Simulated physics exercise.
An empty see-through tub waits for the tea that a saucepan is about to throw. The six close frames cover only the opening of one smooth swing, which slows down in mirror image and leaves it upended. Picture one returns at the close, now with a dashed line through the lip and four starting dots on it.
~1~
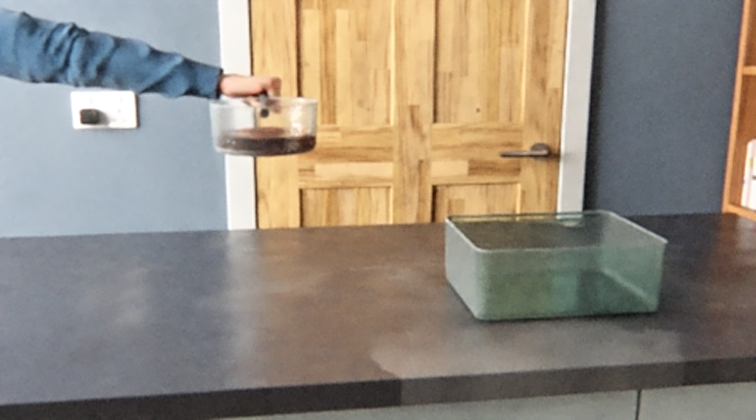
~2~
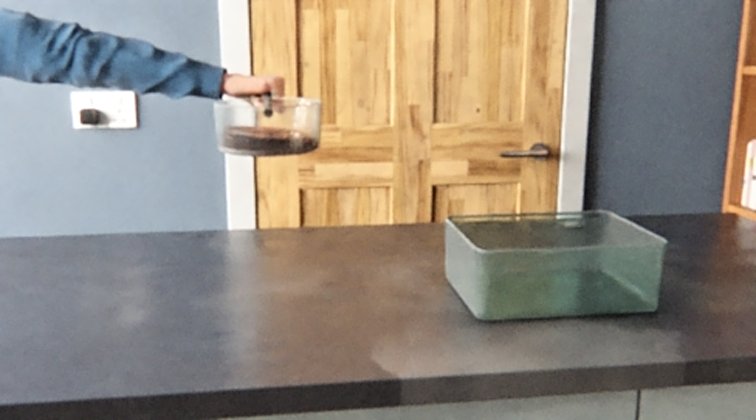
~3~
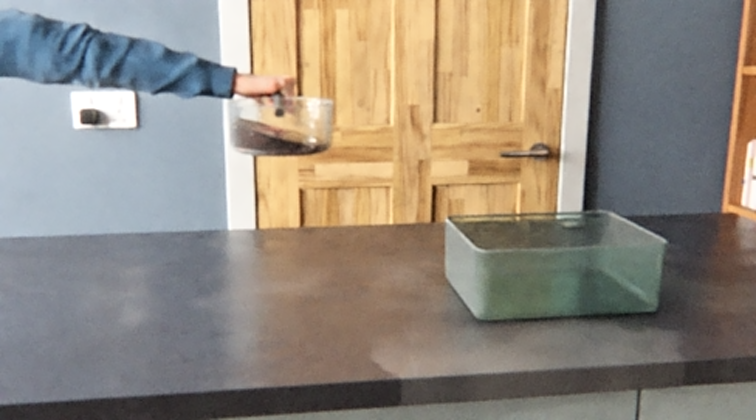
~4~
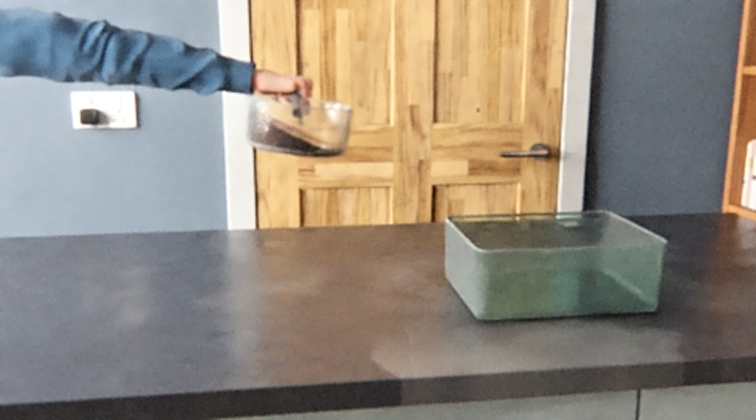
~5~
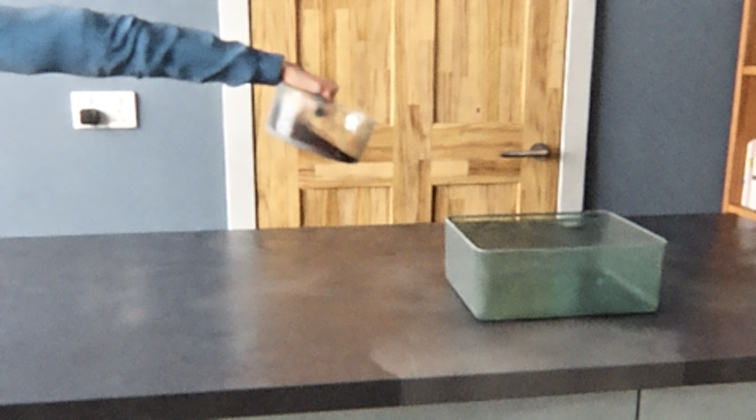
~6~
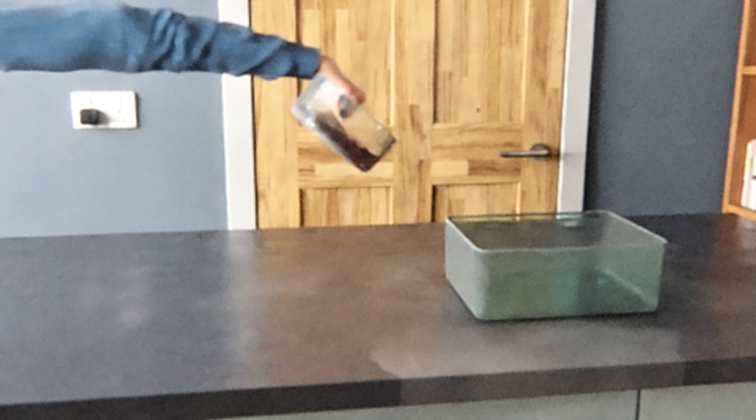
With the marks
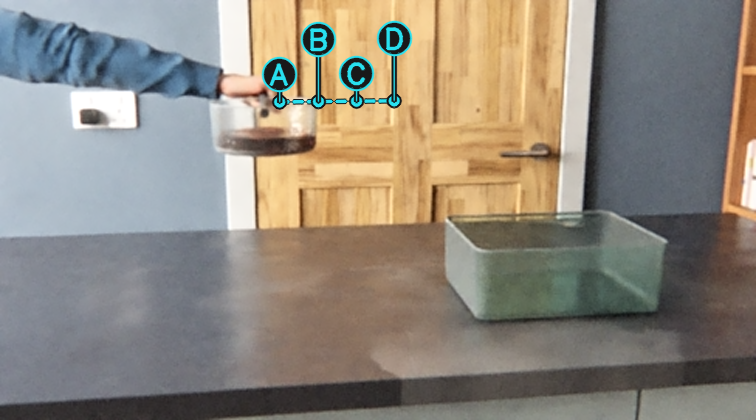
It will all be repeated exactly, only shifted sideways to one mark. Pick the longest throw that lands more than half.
A.
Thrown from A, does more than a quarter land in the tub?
Yes, it does.
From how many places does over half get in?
All of the four.
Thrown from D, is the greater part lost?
No.
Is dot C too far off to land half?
No, that is safe.
On the marked copy, A at (279, 102); B at (318, 101); C at (356, 101); D at (394, 100).
With A, about 68 % lands in the tub, 23 % falls short and 9 % goes beside or beyond.
With B, about 79 % lands in the tub, 10 % falls short and 11 % goes beside or beyond.
With C, about 90 % lands in the tub, 7 % falls short and 3 % goes beside or beyond.
With D, about 86 % lands in the tub, 9 % falls short and 6 % goes beside or beyond.
